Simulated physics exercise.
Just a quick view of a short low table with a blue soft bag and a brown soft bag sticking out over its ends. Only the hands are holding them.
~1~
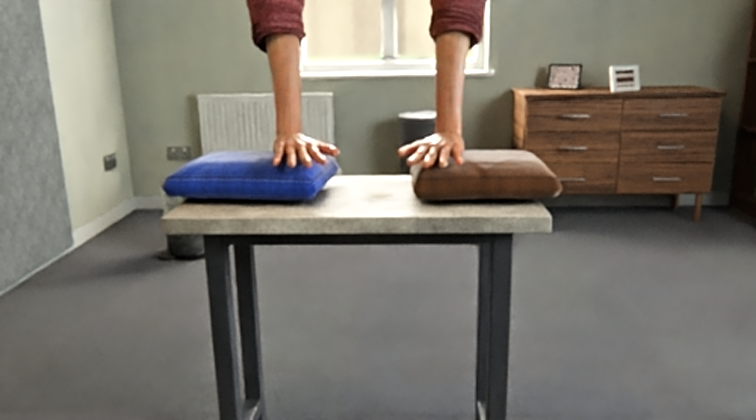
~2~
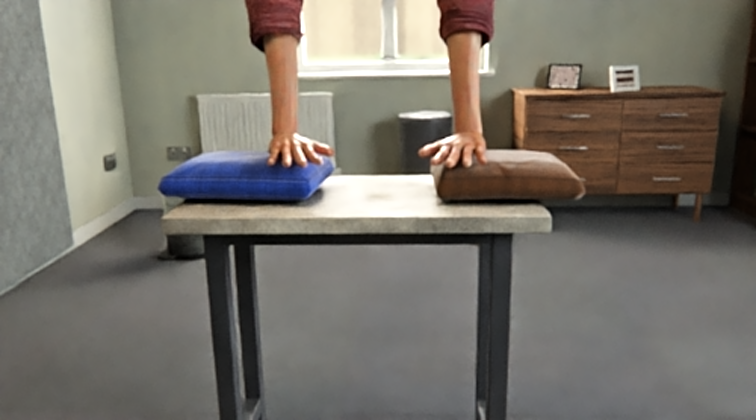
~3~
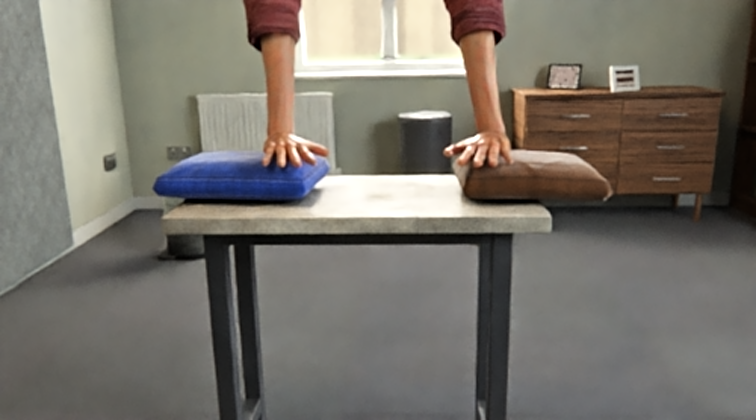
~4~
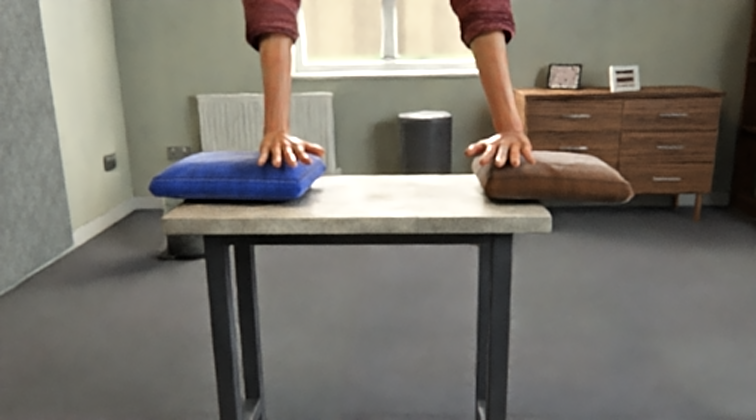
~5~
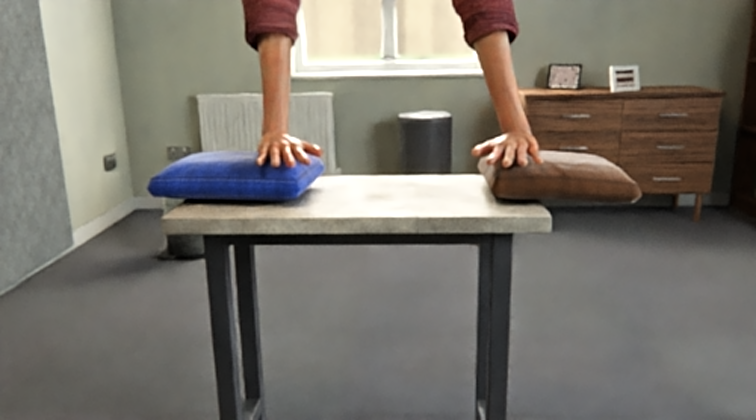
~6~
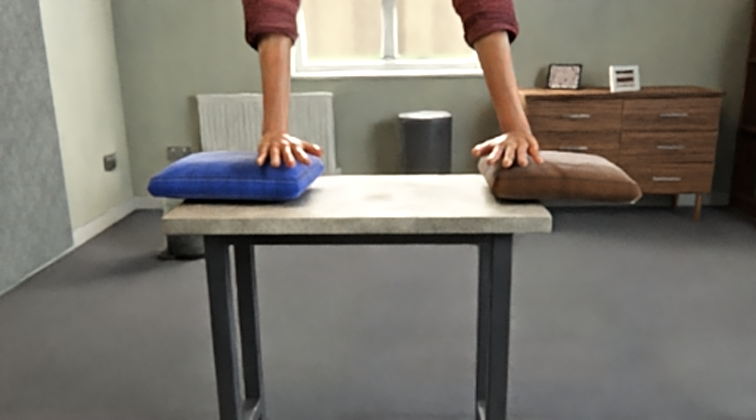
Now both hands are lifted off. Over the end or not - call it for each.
Call: Blue soft bag - not over; brown soft bag - over.
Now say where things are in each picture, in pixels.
Blue soft bag tip (180, 182); brown soft bag tip (551, 182), in the first picture.
Blue soft bag tip (175, 182); brown soft bag tip (573, 184), in the second picture.
Blue soft bag tip (170, 182); brown soft bag tip (598, 186), in the third picture.
Blue soft bag tip (166, 182); brown soft bag tip (619, 187), in the fourth picture.
Blue soft bag tip (165, 182); brown soft bag tip (626, 188), in the fifth picture.
Blue soft bag tip (165, 182), a small part past the edge; brown soft bag tip (626, 188), well over half past the edge, in the sixth picture.
Then, 0.34 s later than the last view, blue soft bag at rest; brown soft bag falling near (564, 246).
Then, 0.62 s later than the last view, blue soft bag at rest; brown soft bag on the floor.
Finally, blue soft bag at rest; brown soft bag on the floor. The blue soft bag remains on top and the brown soft bag goes down.
